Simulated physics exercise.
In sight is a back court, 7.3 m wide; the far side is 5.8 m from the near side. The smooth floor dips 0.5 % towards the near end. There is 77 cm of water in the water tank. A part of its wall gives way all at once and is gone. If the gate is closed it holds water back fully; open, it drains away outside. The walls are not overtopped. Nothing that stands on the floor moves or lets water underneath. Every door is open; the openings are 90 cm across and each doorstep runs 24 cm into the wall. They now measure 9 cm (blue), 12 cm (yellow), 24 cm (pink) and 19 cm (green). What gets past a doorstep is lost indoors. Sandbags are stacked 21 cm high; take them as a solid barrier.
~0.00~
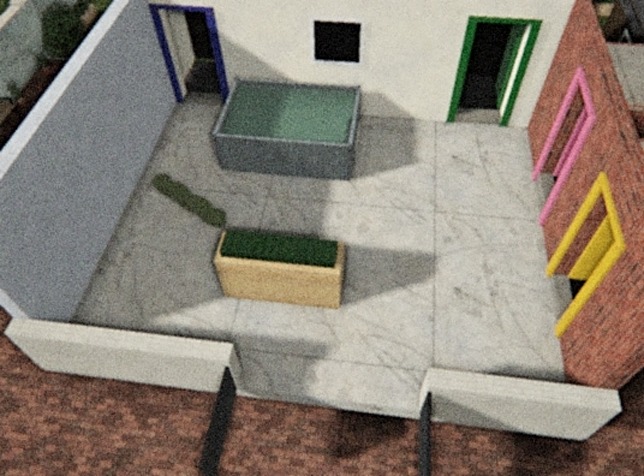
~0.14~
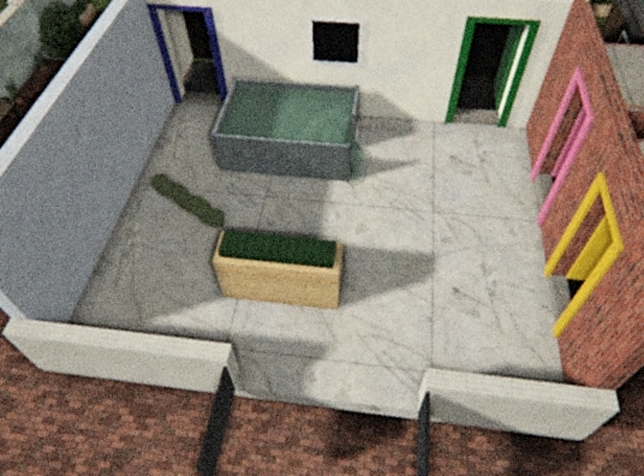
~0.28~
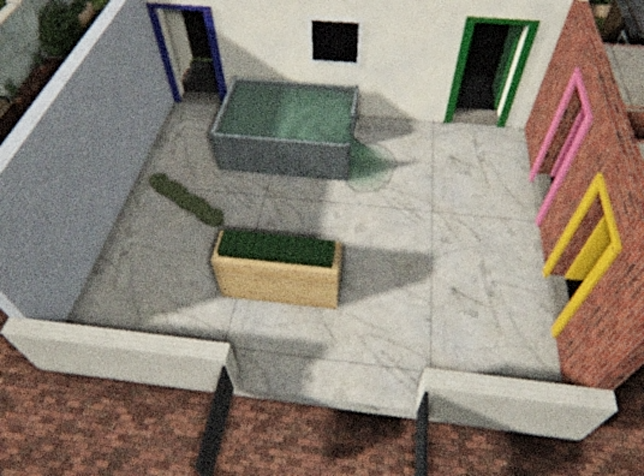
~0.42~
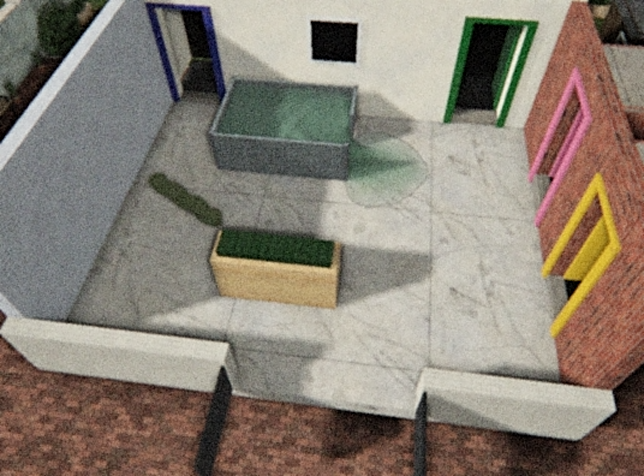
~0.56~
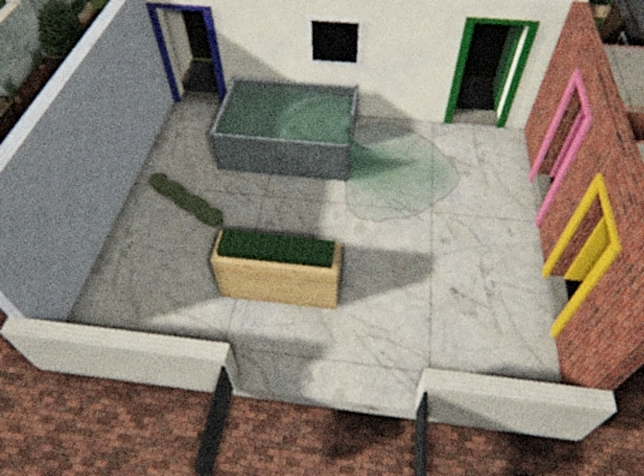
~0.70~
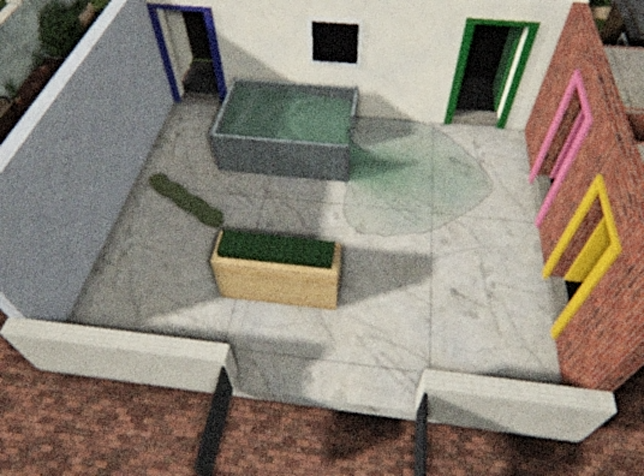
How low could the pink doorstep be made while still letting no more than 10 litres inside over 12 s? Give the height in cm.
It would have to be roughly 24.5 cm high.
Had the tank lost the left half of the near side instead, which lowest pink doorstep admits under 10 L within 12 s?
Some 9.0 cm.
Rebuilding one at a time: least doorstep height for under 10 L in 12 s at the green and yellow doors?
Roughly 18 cm at green and 13.0 cm at yellow.
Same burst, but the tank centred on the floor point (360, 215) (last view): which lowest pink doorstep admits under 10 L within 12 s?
About 22 cm.
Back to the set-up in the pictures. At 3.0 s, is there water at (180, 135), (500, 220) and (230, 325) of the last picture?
In that order: Still dry, under water, not reached.
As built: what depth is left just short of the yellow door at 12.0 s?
Roughly 10.0 cm deep.
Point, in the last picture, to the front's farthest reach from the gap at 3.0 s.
Around (559, 413).
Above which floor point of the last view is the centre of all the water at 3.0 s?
Around (377, 178).
After 1.4 s water covers 30 % of the floor, deepest (44 cm) near (351, 172); 24 cm at the pink door, 0 litres in over its 24 cm doorstep.
After 3.0 s water covers 40 % of the floor, deepest (29 cm) near (532, 409); 25 cm at the pink door, 8 litres in over its 24 cm doorstep.
After 12.0 s water covers 95 % of the floor, deepest (11 cm) near (491, 404); 10 cm at the pink door, 10 litres in over its 24 cm doorstep.
At the pink door as built, the water arrived by 1.0 s and peaked near 29 cm at 2.2 s.
Run again over the same 12 s with other heights there, 28 litres in over 21 cm, 1 litre over 28 cm. The limit of 10 litres is kept from about 24.5 cm up.
